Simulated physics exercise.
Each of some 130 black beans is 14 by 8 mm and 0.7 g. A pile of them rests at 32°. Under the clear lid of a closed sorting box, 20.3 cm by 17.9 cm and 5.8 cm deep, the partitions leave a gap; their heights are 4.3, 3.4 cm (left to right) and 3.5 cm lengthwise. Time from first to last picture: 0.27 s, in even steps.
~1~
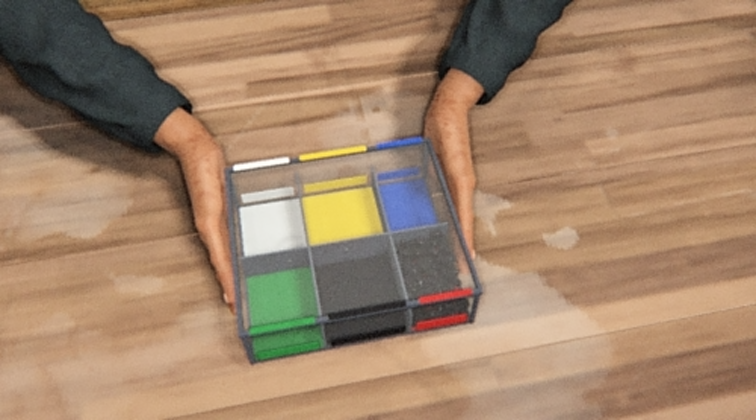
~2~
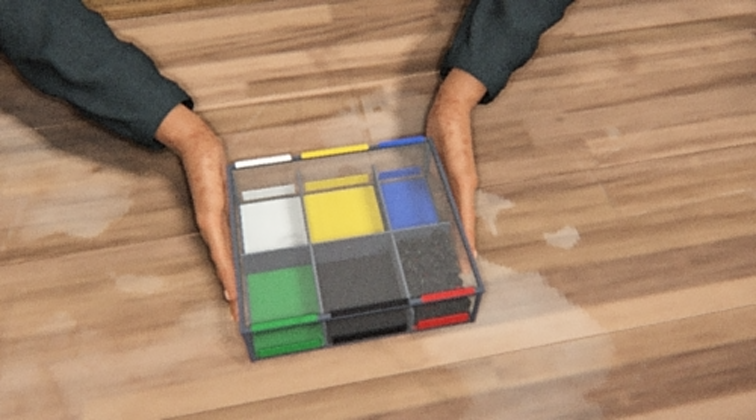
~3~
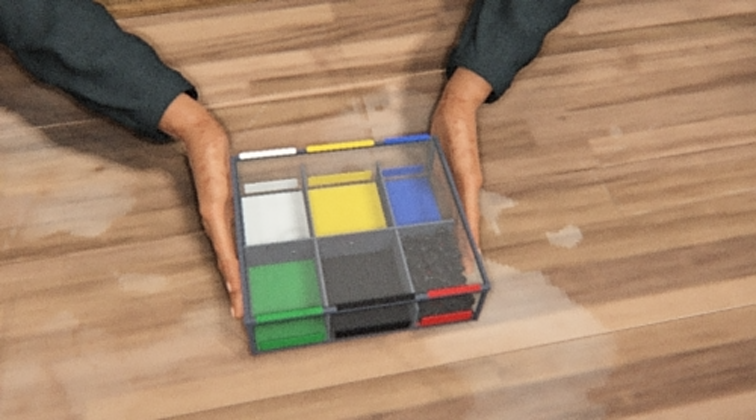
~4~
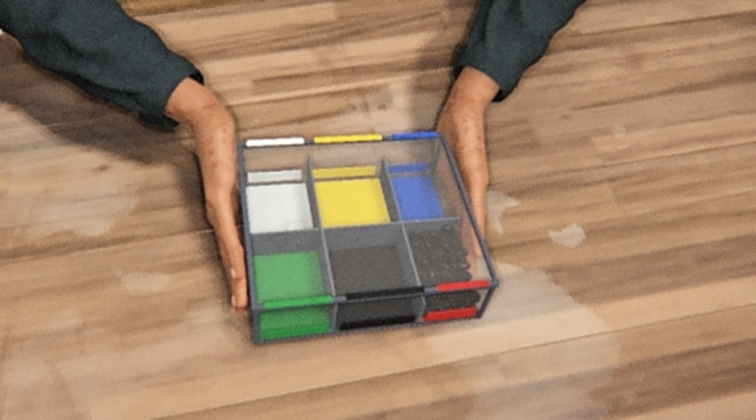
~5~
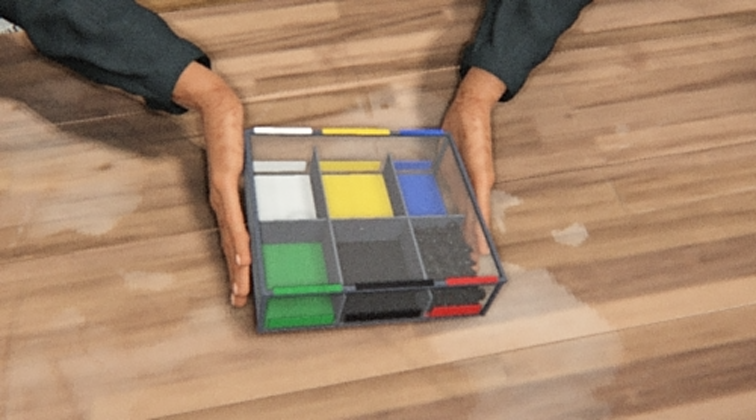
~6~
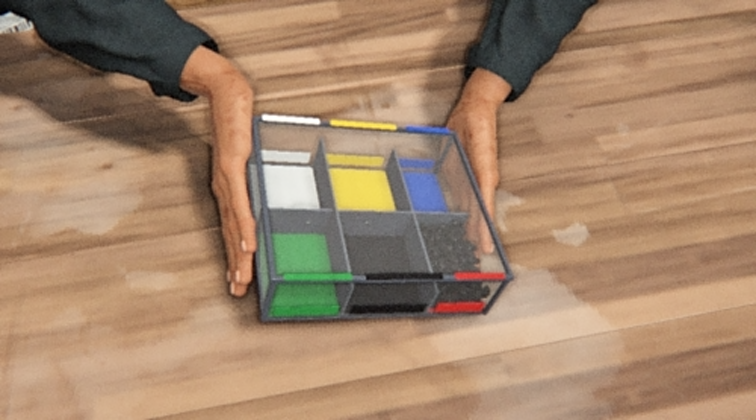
The clip opens on two hands holding a clear-lidded sorting box on a wooden surface, its six compartments marked white, yellow, blue, green, black and red, with small black beans in the red one. The hands gradually tilt and slightly turn the box, while the beans stay in the red compartment.
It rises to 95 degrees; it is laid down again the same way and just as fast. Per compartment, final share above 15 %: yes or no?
Red compartment yes; blue compartment no; green compartment no; yellow compartment no; white compartment no; black compartment no.
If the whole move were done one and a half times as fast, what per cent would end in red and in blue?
That gives red 95 percent and blue 5 percent.
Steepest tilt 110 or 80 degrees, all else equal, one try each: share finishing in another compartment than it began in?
About 5 and 0 per cent.
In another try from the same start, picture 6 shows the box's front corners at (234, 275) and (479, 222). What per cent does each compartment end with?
Result - red: 20 %; blue: 25 %; green: 0 %; yellow: 55 %; white: 0 %; black: 0 %.
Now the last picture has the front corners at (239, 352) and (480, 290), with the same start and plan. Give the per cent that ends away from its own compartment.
Around 50 per cent, it would seem.
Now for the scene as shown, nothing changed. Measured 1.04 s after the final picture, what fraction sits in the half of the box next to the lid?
Roughly 40 percent of the pieces.
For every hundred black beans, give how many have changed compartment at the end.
Estimate: Some 5 %.
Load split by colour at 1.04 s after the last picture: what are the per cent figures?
Shares - red: 100; blue: 0; green: 0; yellow: 0; white: 0; black: 0.
Then, 1.04 s after the last picture, tilt 95 degrees; red 100 %.
Then, 1.74 s after the last picture, tilt 42 degrees; red 95 %, blue 5 %.
Then, 2.47 s after the last picture, tilt 0 degrees; red 95 %, blue 5 %.
In the end, red 95 %, blue 5 %, green 0 %, yellow 0 %, white 0 %, black 0 %.
